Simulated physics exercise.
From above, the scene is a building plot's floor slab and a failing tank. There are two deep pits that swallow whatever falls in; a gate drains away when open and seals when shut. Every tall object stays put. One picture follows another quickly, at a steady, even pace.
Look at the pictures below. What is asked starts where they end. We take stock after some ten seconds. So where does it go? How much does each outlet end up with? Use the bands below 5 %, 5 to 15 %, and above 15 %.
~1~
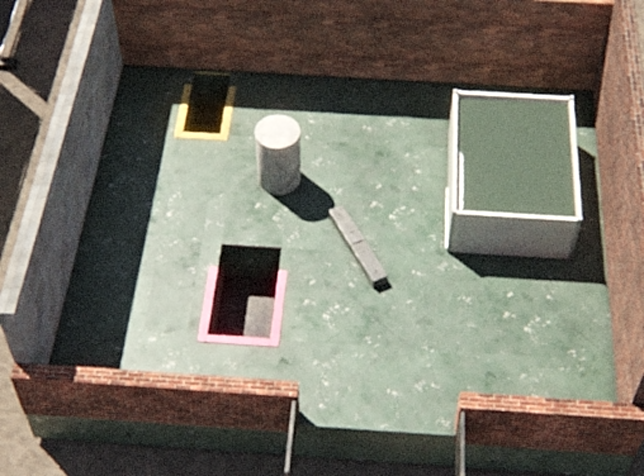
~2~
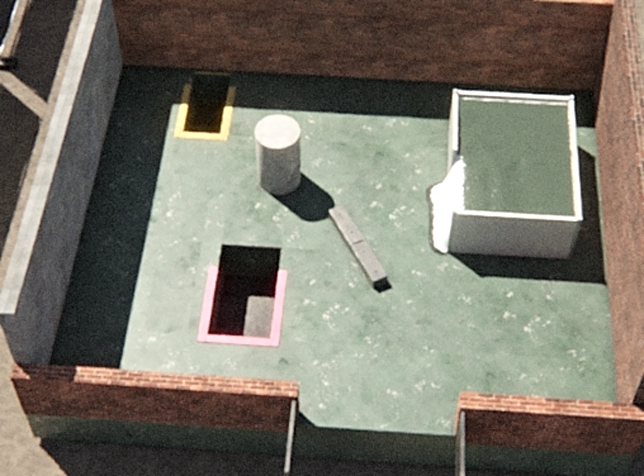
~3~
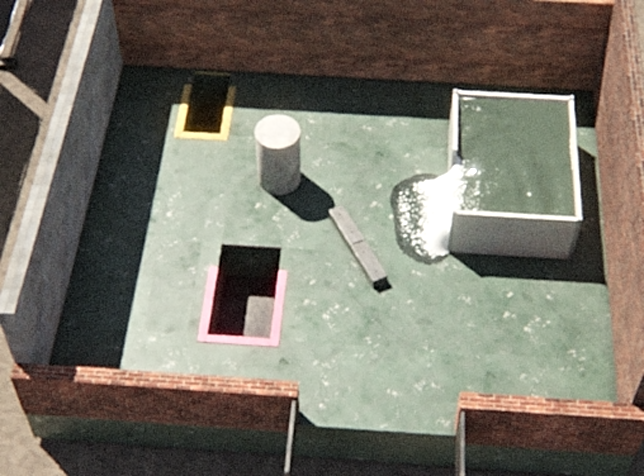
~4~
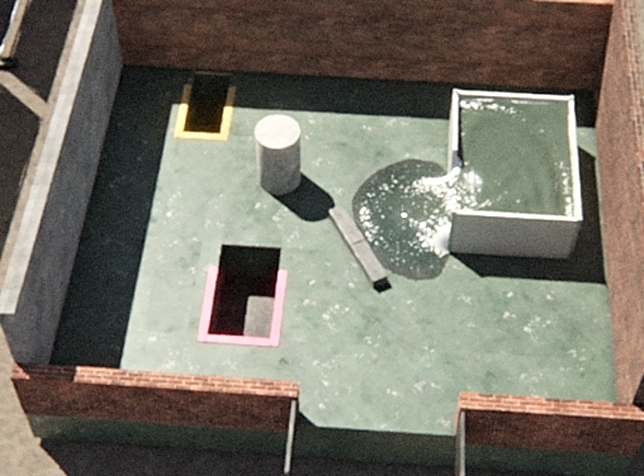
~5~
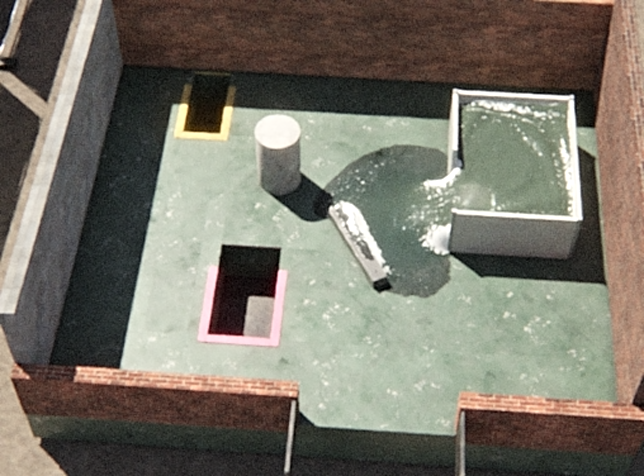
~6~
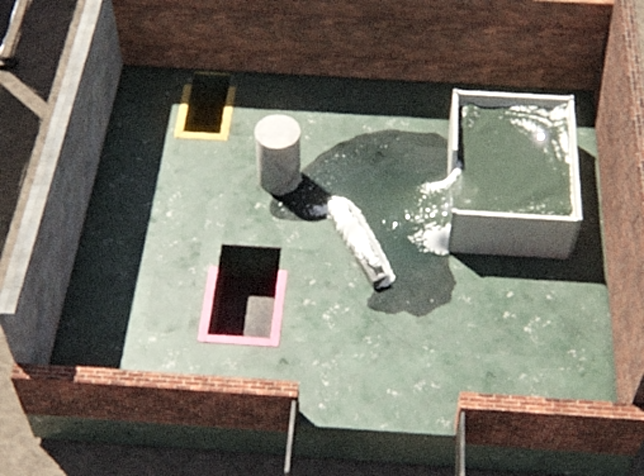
Once it settles, the gate ends up with 5 to 15 %, the pink pit ends up with above 15 %, the yellow pit ends up with above 15 %.
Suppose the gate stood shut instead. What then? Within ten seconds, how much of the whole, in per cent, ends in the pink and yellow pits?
Shares, approx. %: Pink 25, yellow 20.
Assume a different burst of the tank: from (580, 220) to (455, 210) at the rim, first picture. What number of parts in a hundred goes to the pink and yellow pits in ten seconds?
Near enough: Pink 12 percent, yellow 2 percent.
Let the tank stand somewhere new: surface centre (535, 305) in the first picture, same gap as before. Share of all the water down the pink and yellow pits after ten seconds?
Pink 25 %, yellow 8 %.
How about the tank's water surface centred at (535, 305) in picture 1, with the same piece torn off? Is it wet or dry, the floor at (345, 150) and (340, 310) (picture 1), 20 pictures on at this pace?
Spared, submerged.
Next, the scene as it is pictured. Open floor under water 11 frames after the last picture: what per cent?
That's roughly 45 per cent.
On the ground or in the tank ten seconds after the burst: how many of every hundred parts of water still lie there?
It comes to roughly 50 per cent.
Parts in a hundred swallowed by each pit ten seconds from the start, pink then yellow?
Estimated: 18 per cent and 22 per cent respectively.
A moment on, water covers 25 % of the floor; the gate 0 %, the pink pit 0 %, the yellow pit 0 %.
Next, water covers 45 % of the floor; the gate 1 %, the pink pit 5 %, the yellow pit 1 %.
Then, water covers 60 % of the floor; the gate 4 %, the pink pit 11 %, the yellow pit 6 %.
Later, water covers 75 % of the floor; the gate 7 %, the pink pit 15 %, the yellow pit 14 %.
In the end, water covers 90 % of the floor; the gate 10 %, the pink pit 19 %, the yellow pit 22 %.
